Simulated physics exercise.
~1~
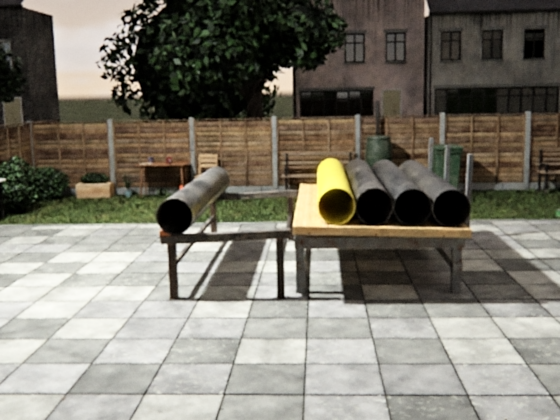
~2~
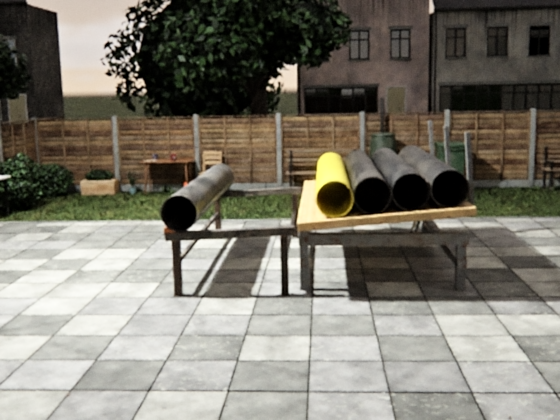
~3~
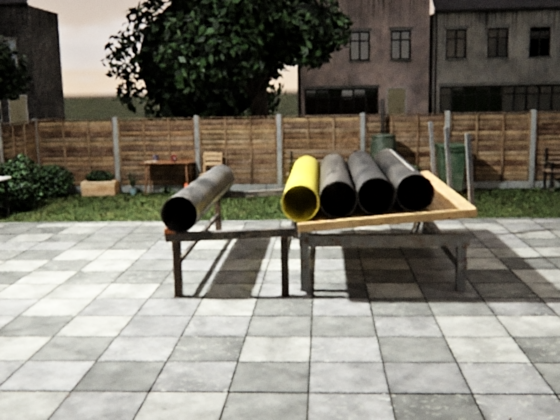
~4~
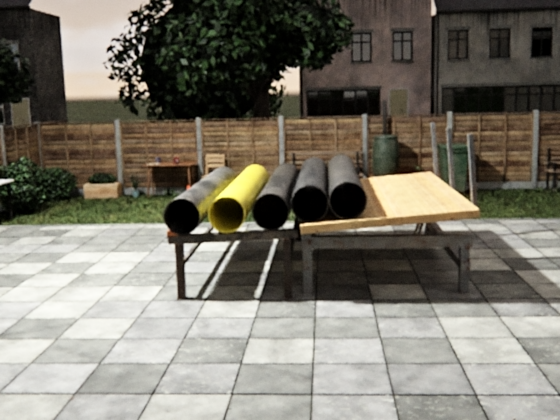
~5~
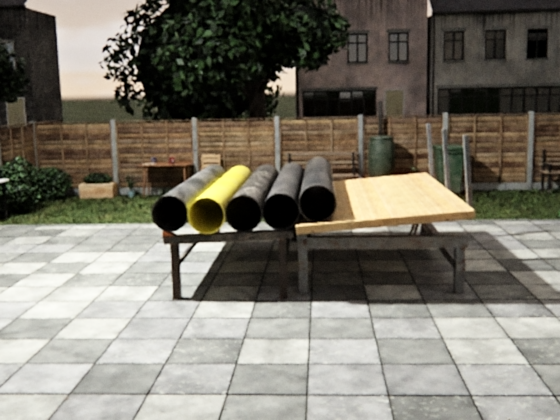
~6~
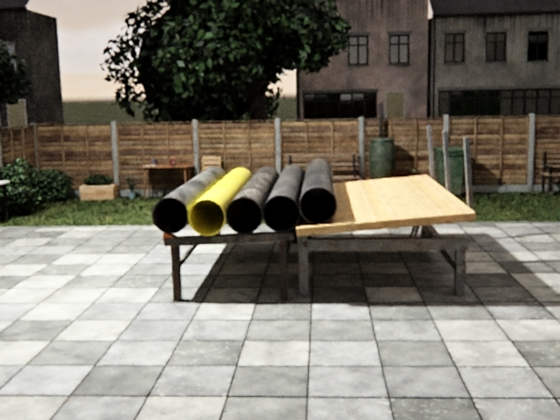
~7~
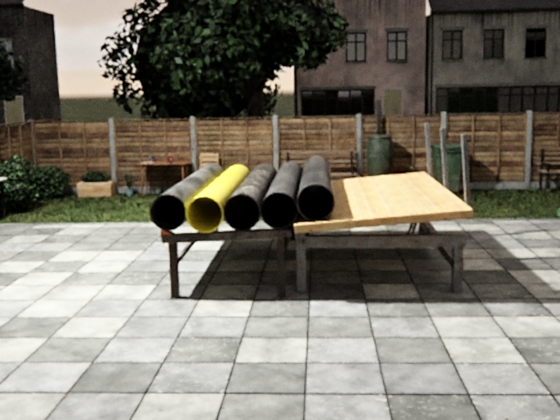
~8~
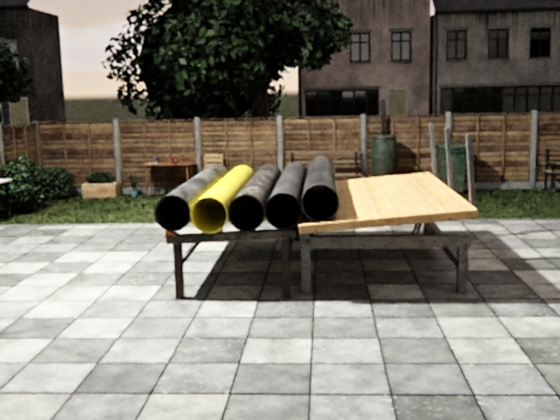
A yellow pipe and three dark ones roll left off a tilting board and settle against another.
